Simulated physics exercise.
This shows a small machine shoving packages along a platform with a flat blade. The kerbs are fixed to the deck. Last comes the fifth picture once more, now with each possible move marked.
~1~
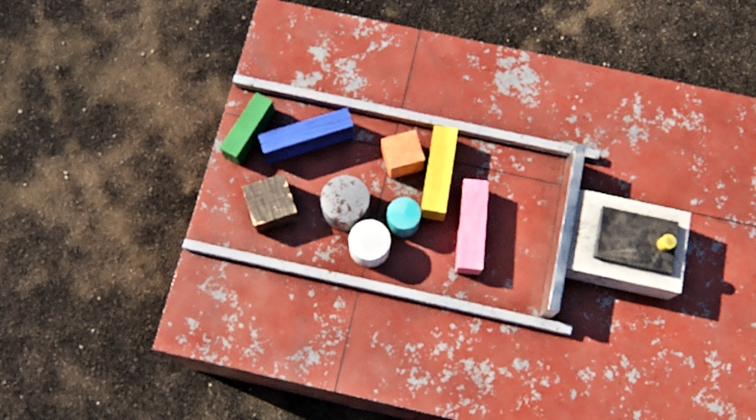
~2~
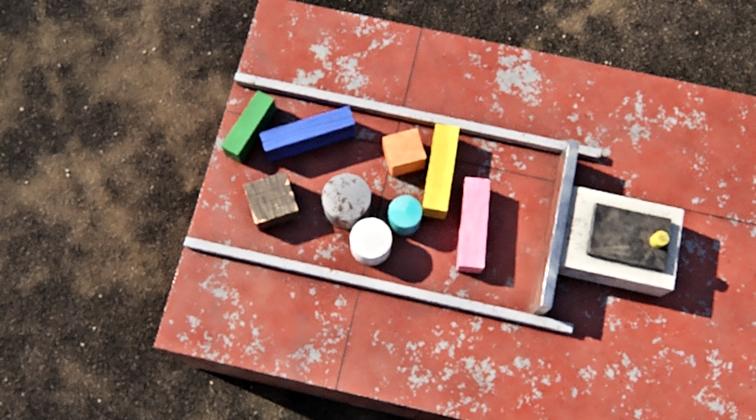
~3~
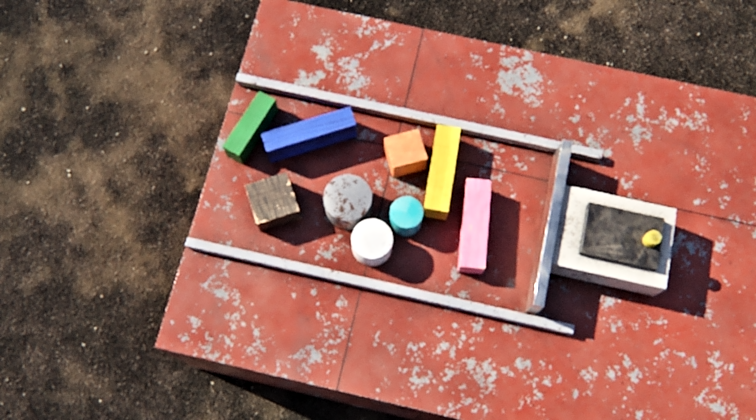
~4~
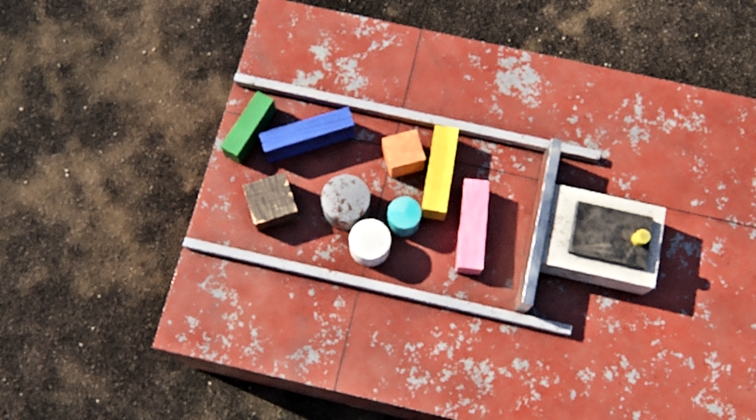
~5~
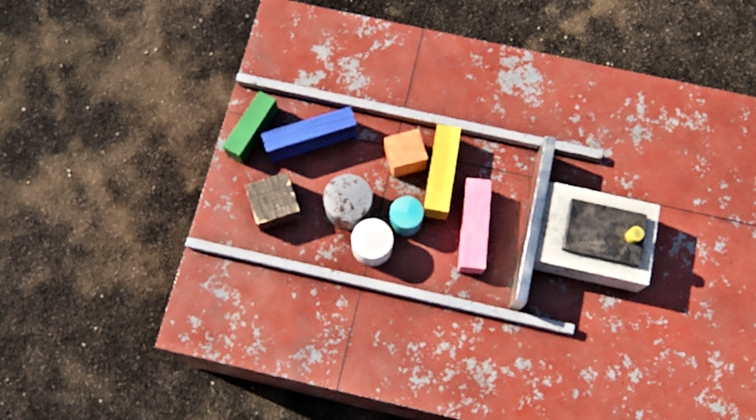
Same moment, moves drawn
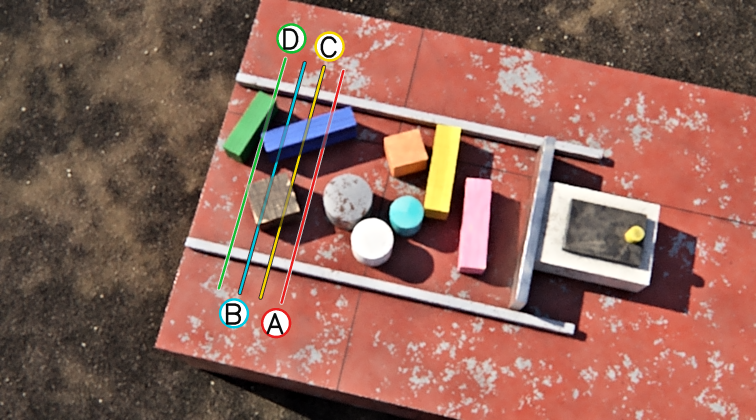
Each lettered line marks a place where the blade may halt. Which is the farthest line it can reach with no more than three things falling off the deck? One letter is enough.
No fourth one falls up to C.
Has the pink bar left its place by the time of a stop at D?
Yes.
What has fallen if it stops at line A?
The green stick.
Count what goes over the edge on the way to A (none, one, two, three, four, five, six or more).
In all, one.
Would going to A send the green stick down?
Yes.
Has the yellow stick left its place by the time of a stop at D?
Yes.
On the copy, A at (314, 182); B at (274, 173); C at (294, 177); D at (254, 169).
On C. First, robot (509, 211); orange crate (386, 143); yellow stick (416, 163).
Then, robot (423, 192); black crate (241, 205); blue stick (277, 130).
Finally, robot (355, 177); blue stick over the edge; green stick over the edge; three fallen.
By contrast, A is within the limit but short; B drops four; D drops seven.
